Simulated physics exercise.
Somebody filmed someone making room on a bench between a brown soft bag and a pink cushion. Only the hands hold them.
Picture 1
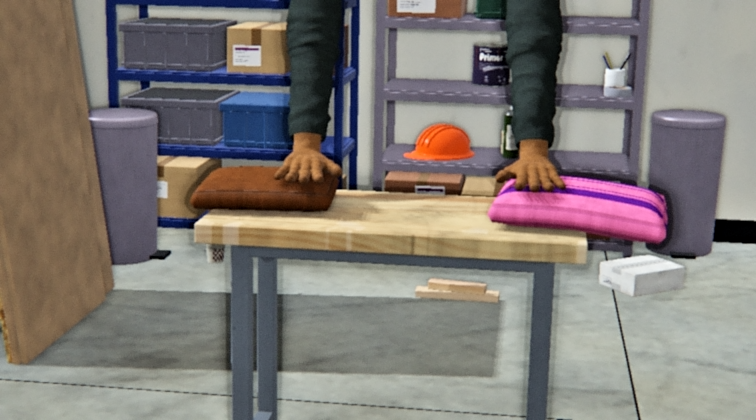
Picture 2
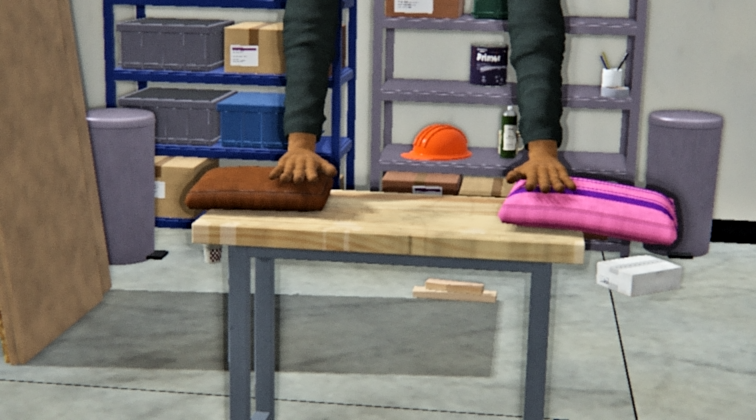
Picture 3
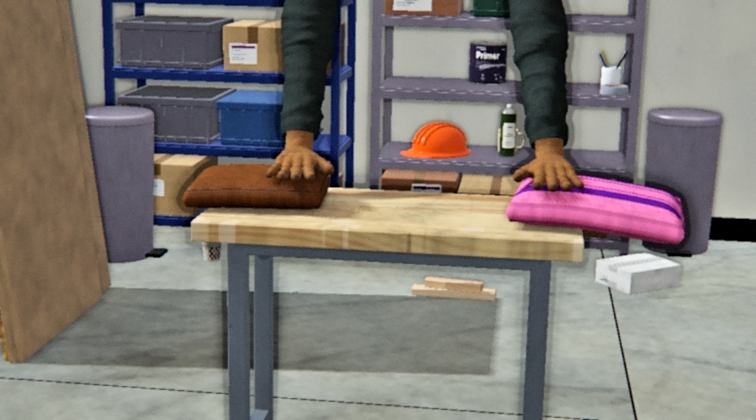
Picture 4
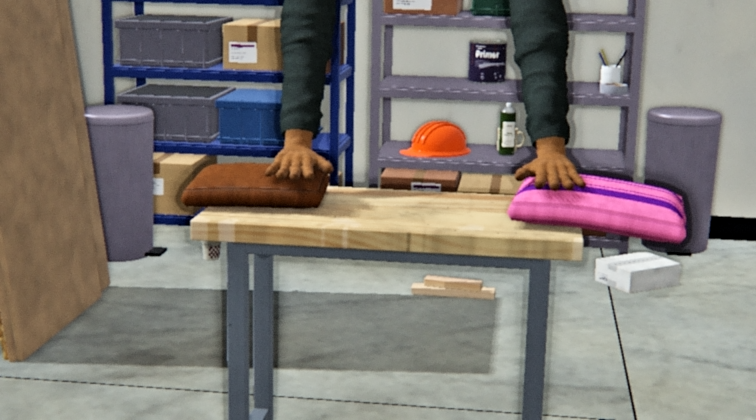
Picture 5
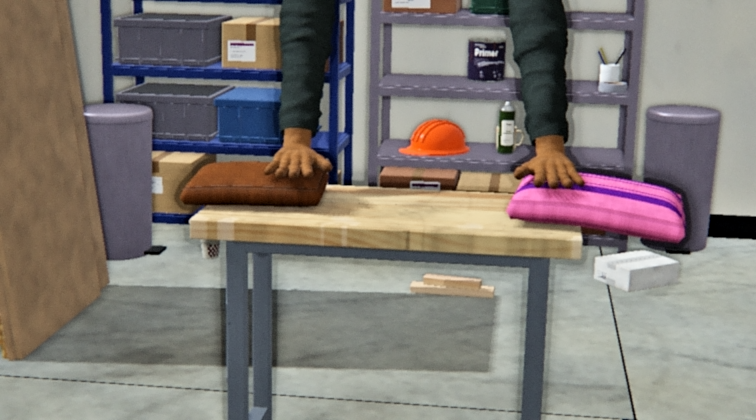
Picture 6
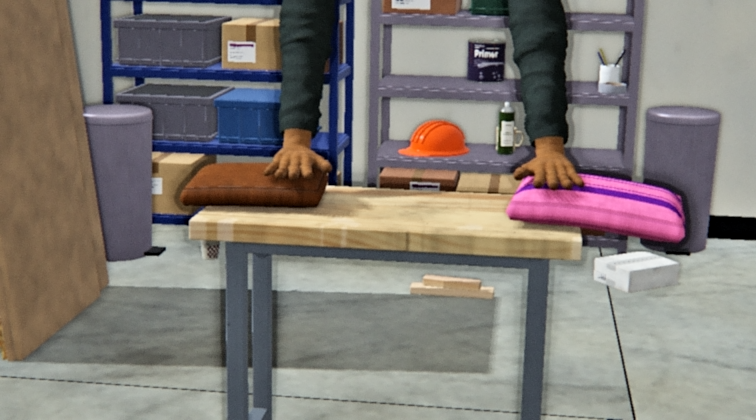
The pink cushion slid a little to the right under one hand while the other hand nudged the brown soft bag slightly left on the wooden bench, and then both barely moved.
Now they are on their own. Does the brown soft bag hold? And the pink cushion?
Outcome: The brown soft bag holds its place, the pink cushion slumps off the end.
Then, 0.44 s on from there, soft bag as it was left; cushion falling near (615, 333).
Then, 0.72 s on from there, soft bag as it was left; cushion on the floor.
In the end, soft bag as it was left; cushion on the floor. The brown soft bag stays up there and the pink cushion tips over and falls.
